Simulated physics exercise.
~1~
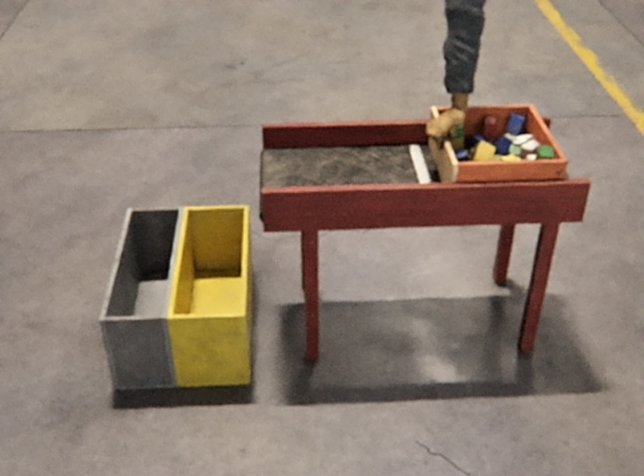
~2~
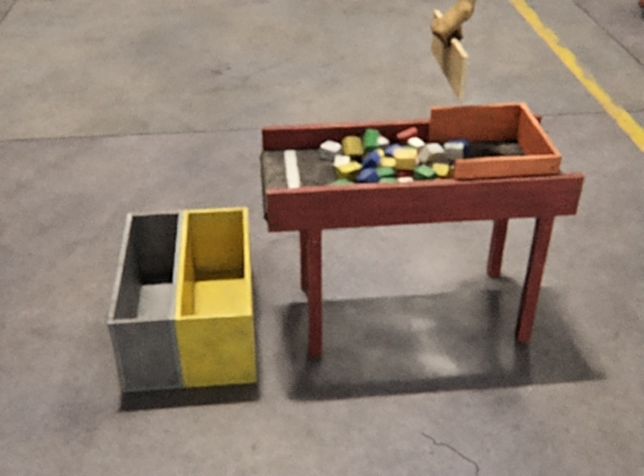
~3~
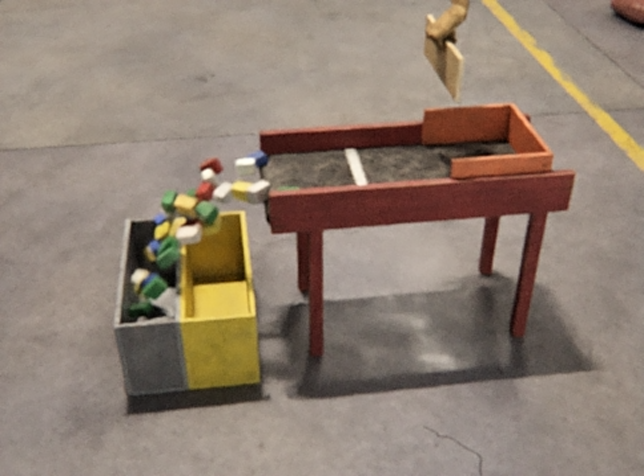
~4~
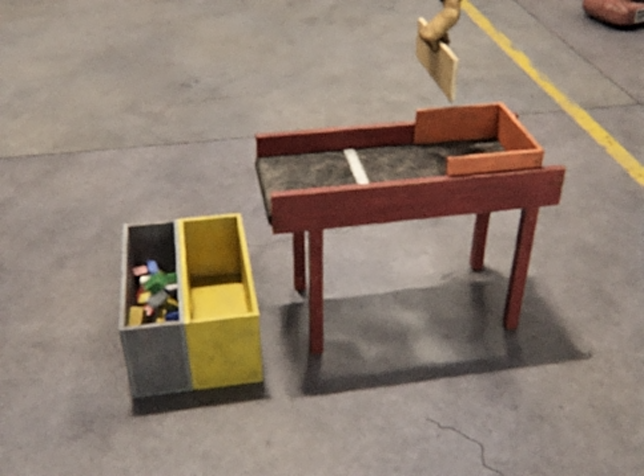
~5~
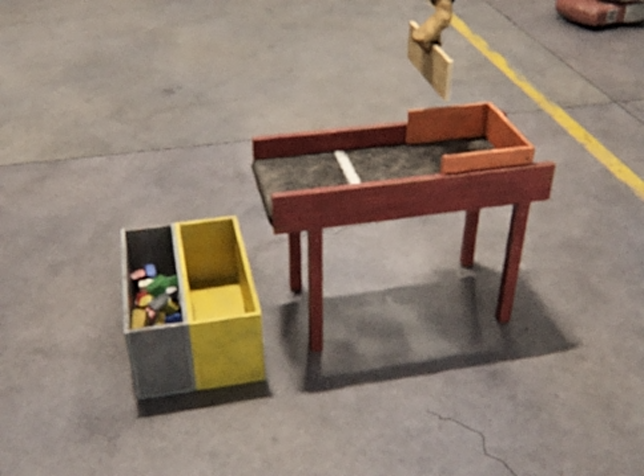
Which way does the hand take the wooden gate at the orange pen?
The hand lifts the gate upward, clear of the pen, and holds it above the table.
